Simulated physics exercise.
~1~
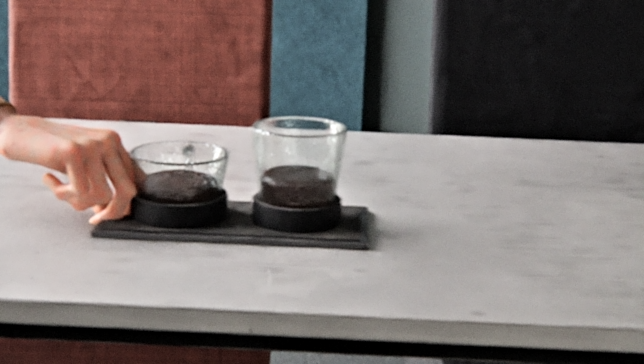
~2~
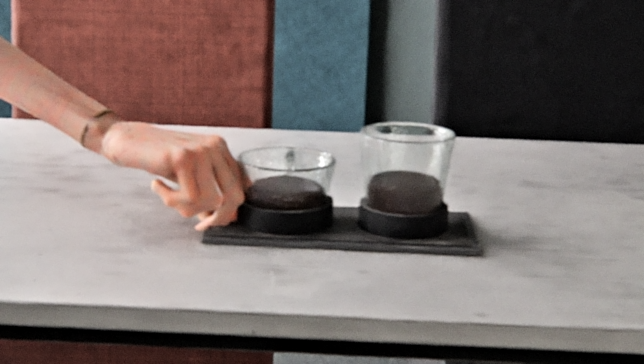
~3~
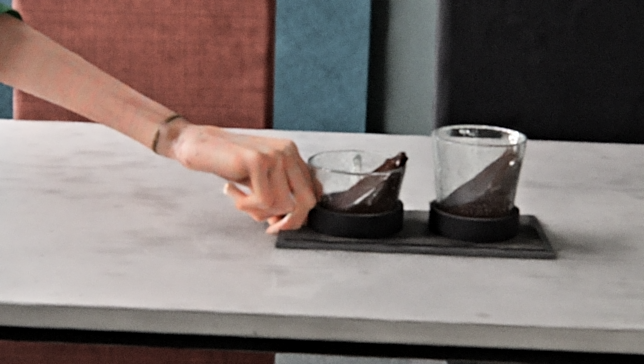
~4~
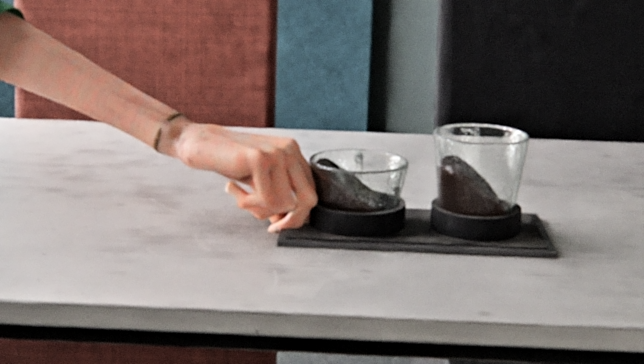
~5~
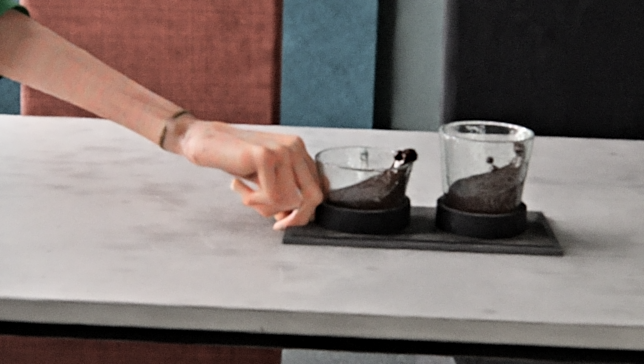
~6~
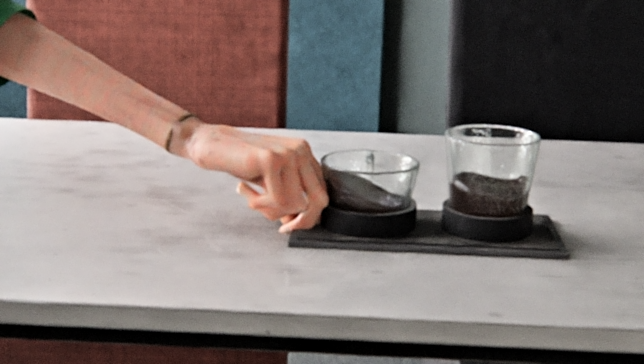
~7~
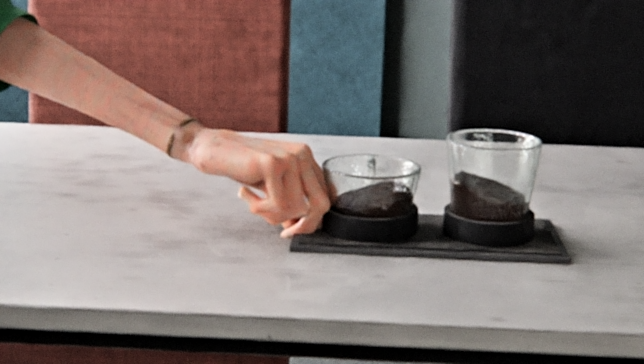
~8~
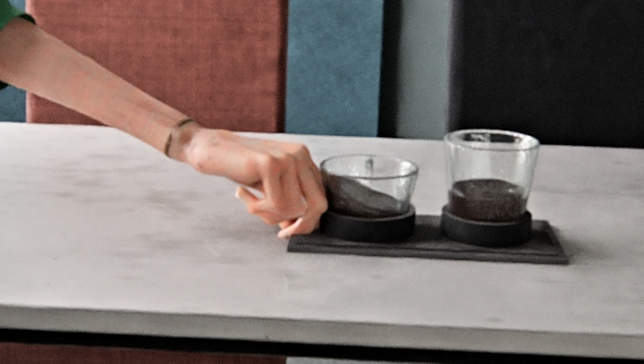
On a pale tabletop, a hand sliding a tray of two glasses rightward and stopping, dark liquid sloshing steeply, then settling lower.
